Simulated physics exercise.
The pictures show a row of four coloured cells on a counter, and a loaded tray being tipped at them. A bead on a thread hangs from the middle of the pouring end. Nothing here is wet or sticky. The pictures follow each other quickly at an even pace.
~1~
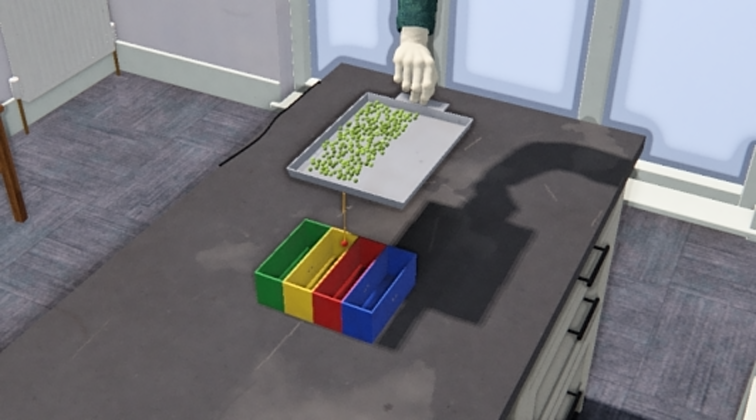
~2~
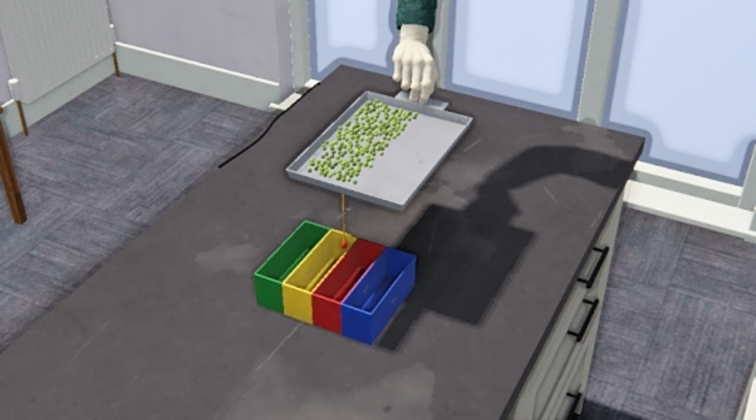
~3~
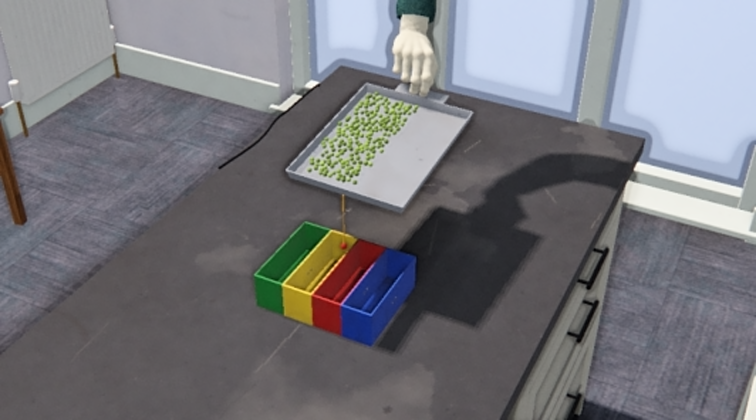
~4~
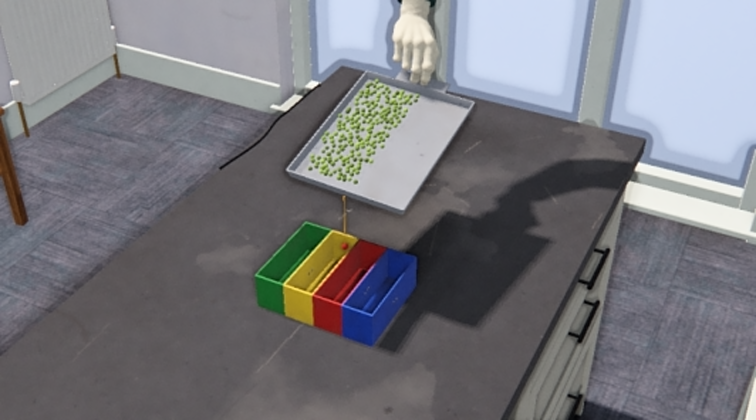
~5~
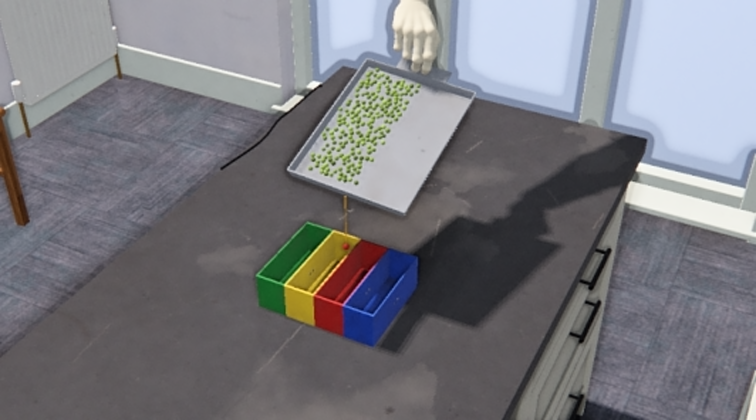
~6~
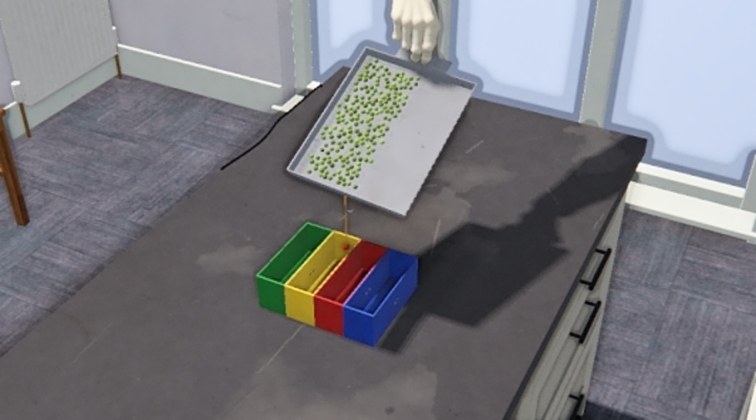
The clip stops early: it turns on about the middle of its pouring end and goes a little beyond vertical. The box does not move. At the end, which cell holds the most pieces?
It favours the blue compartment.
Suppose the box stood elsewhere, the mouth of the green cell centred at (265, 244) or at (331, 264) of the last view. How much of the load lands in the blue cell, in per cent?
Near 20 % and 20 %.
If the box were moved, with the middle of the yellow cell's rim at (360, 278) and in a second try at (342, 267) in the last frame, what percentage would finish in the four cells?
About 100 and 90 per cent.
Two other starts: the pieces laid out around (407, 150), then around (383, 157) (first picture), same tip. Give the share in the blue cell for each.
About 60 and 60 per cent.
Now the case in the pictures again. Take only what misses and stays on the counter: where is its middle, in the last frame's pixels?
Around (422, 353).
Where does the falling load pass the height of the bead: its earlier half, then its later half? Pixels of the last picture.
Early half (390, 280), late half (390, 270).
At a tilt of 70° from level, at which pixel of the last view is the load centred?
At about (377, 219).
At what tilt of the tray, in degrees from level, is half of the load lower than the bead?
Around 85° of tilt.
Shortly afterwards, tray tipped steeply; near half on the tray; a little in the blue cell; only a few in the red cell; only a few in the yellow cell; near a third falling or outside the box.
Next, tray tipped past a quarter turn; near half in the blue cell; near a quarter in the red cell; a little in the yellow cell; near a third falling or outside the box.
Some moments later, tray tipped past a quarter turn; near half in the blue cell; near a quarter in the red cell; a little in the yellow cell; near a quarter falling or outside the box.
In the end, tray tipped past a quarter turn; near half in the blue cell; near a quarter in the red cell; a little in the yellow cell; none at all in the green cell; near a quarter outside the box.
